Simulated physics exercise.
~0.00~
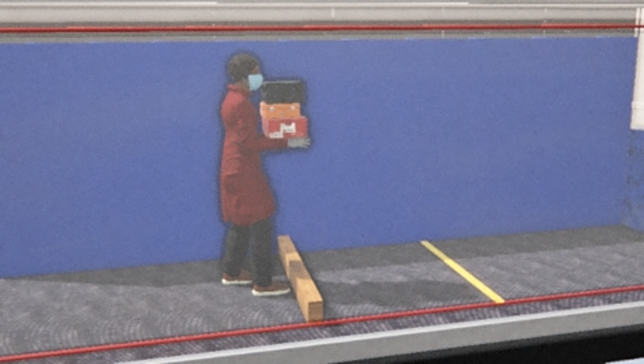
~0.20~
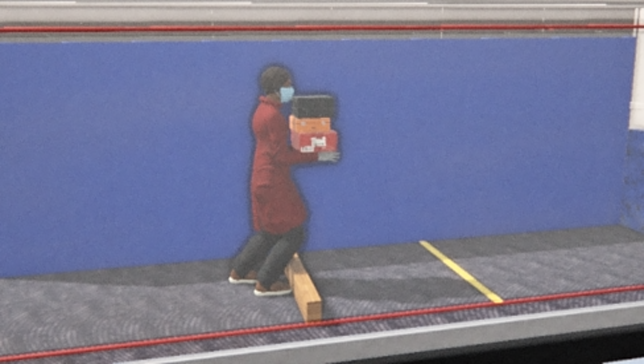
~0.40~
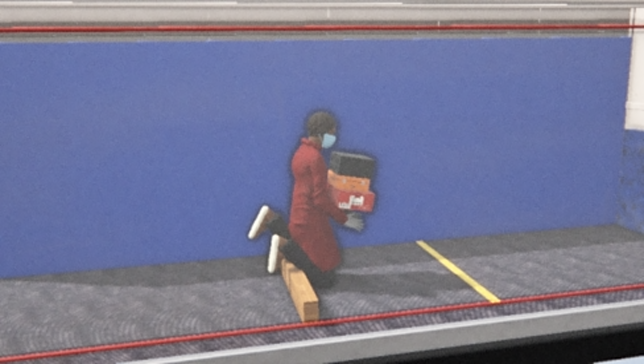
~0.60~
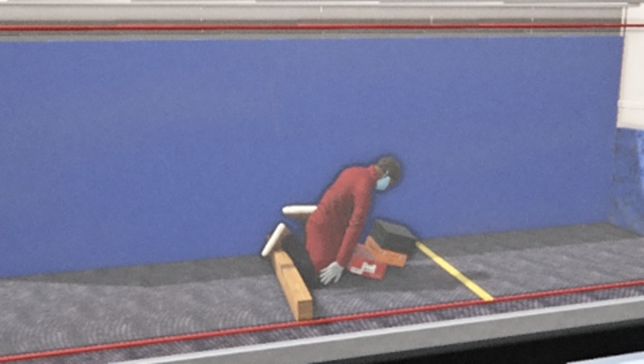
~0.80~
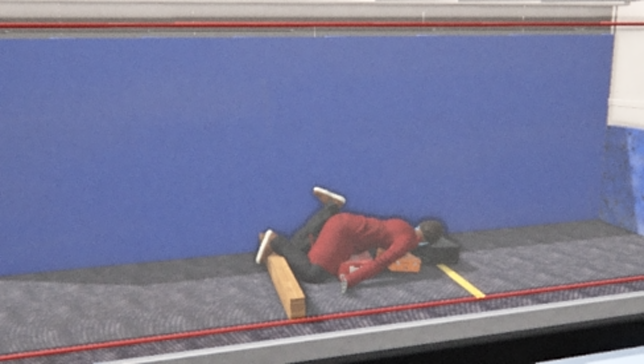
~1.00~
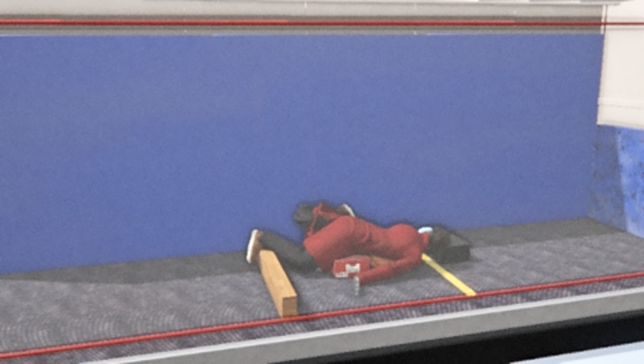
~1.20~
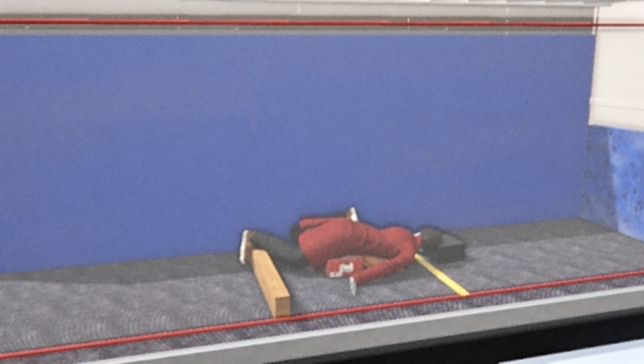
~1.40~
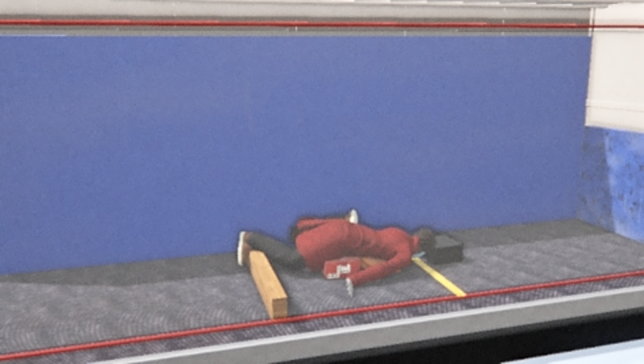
The footage shows a masked person in a red coat carrying a stack of boxes, tripping over a low wooden rail and collapsing forward to the right, ending sprawled on the floor with the black crate past the yellow line and the orange and red boxes short of it.
